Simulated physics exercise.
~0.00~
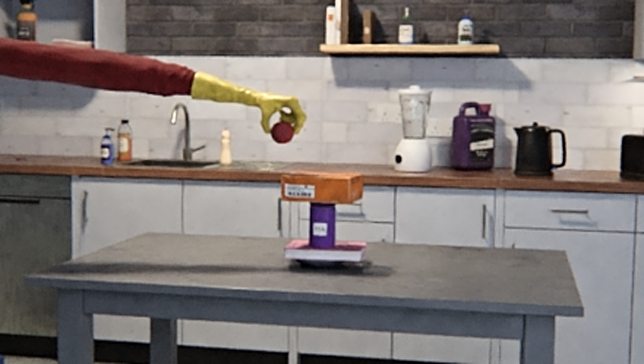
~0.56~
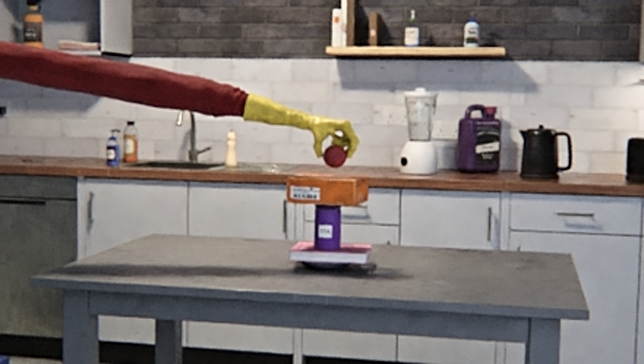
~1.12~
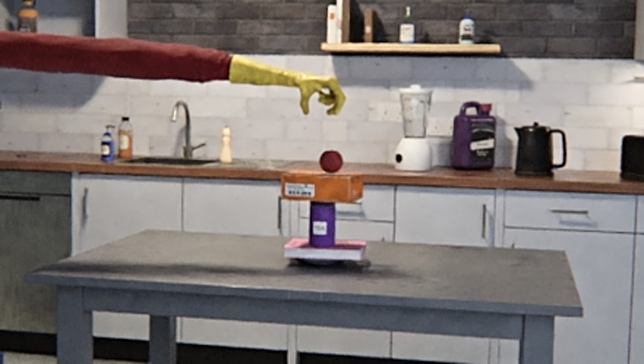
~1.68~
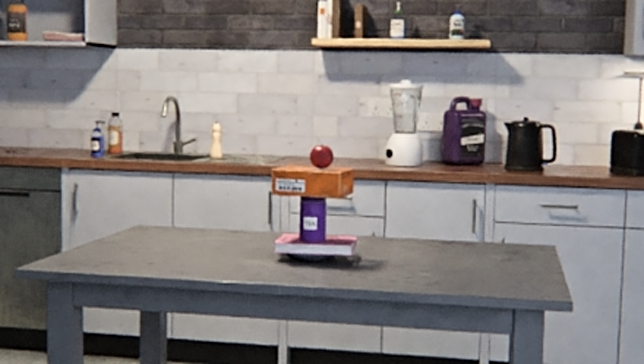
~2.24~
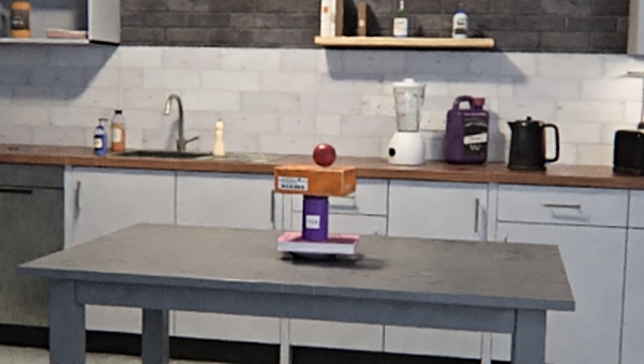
A yellow-gloved hand setting a red apple on an orange box atop a purple jar, then withdrawing as the pile stays standing.
